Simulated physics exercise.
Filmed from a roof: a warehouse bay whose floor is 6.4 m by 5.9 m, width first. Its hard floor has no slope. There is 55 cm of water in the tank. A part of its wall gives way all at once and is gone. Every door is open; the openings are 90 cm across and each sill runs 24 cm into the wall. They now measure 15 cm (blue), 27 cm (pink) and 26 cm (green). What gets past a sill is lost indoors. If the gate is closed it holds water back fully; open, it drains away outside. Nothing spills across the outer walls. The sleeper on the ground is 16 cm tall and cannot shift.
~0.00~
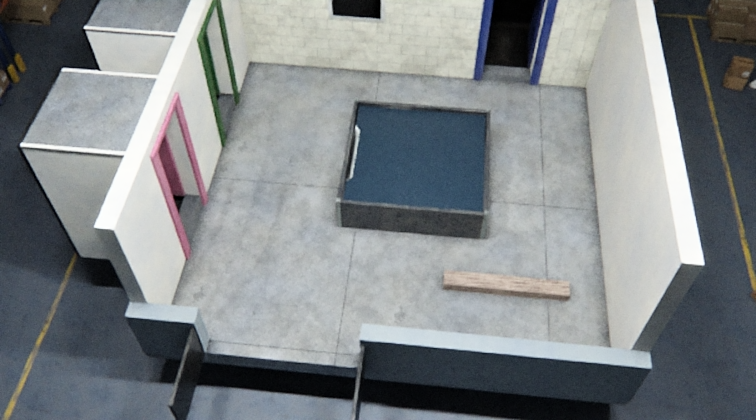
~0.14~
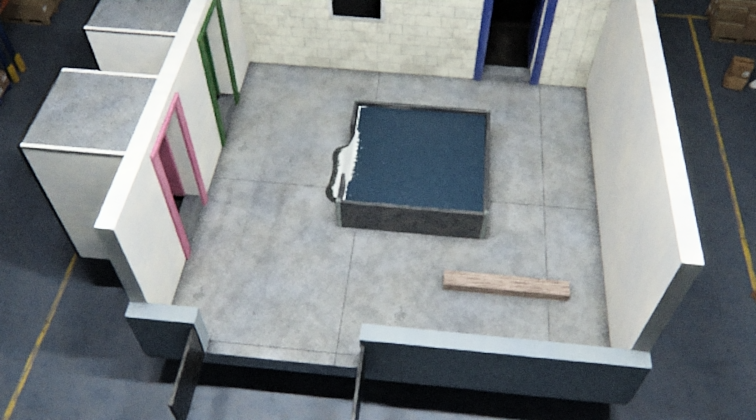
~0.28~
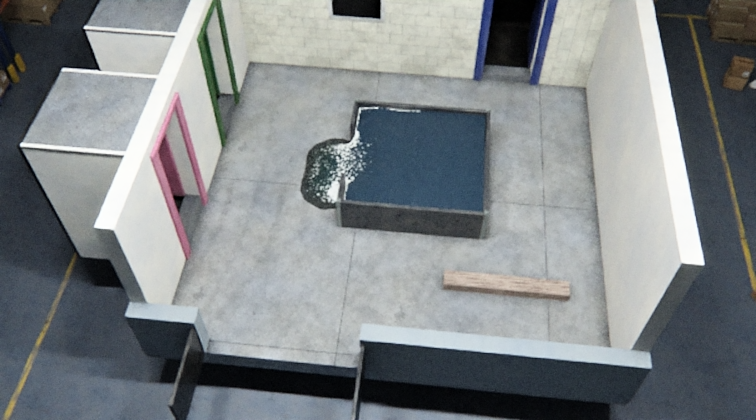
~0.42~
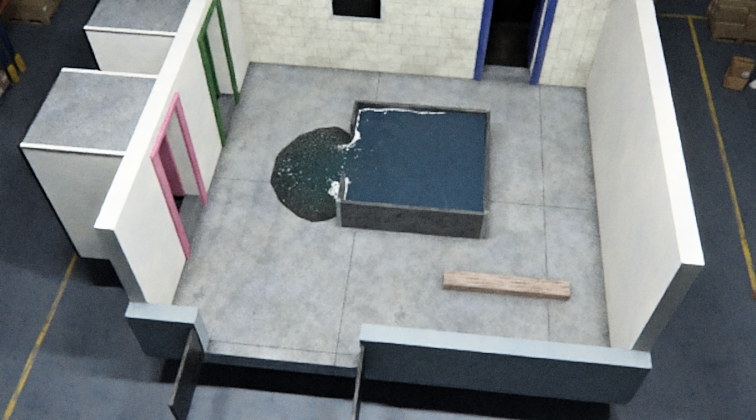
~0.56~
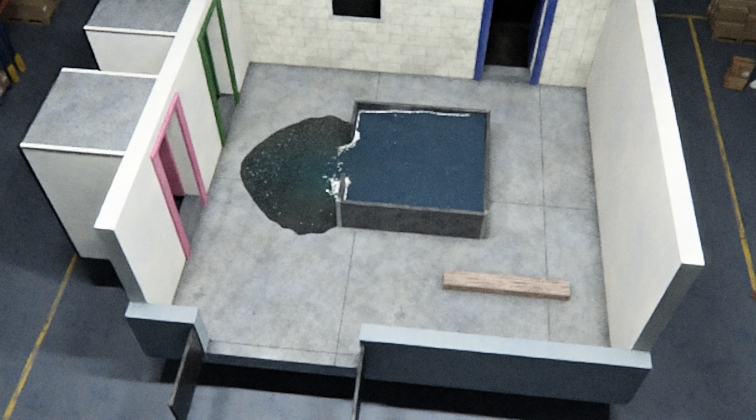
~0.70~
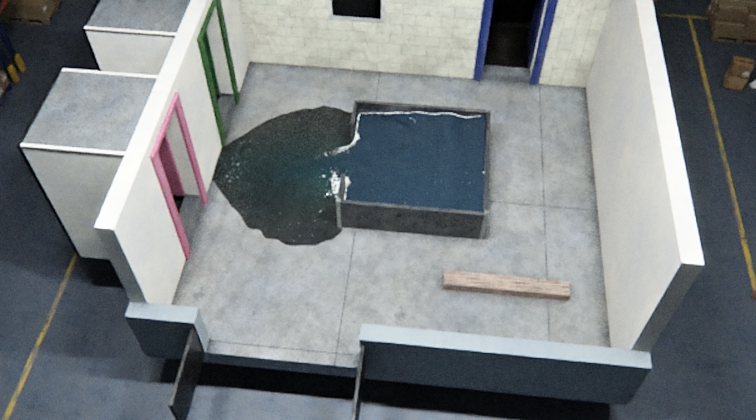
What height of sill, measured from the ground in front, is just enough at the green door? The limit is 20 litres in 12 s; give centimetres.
It would have to be roughly 19 cm high.
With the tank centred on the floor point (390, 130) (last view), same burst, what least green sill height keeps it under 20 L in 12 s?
Some 30 cm.
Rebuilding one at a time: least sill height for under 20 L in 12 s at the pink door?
About 15 cm at pink.
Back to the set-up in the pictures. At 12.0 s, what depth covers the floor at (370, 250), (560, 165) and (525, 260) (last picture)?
About 3, 6 and 8 cm.
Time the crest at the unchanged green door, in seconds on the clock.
Near 2.0 s.
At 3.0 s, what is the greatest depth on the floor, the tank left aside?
About 30 cm.
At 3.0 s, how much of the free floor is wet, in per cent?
Some 35 per cent of it.
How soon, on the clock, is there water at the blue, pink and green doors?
Arrival: Blue 4.0 s, pink 1.1 s, green 0.9 s.
After 1.4 s water covers 20 % of the floor, deepest (32 cm) near (343, 175); 23 cm at the green door, 0 litres in over its 26 cm sill.
After 3.0 s water covers 35 % of the floor, deepest (30 cm) near (247, 72); 20 cm at the green door, 1 litre in over its 26 cm sill.
After 12.0 s water covers 95 % of the floor, deepest (9 cm) near (564, 285); 7 cm at the green door, 1 litre in over its 26 cm sill.
At the green door as built, the water arrived by 1.0 s and peaked near 25 cm at 2.0 s.
Run again over the same 12 s with other heights there, 39 litres in over 17 cm, 7 litres over 22.5 cm. The limit of 20 litres is kept from about 19 cm up.
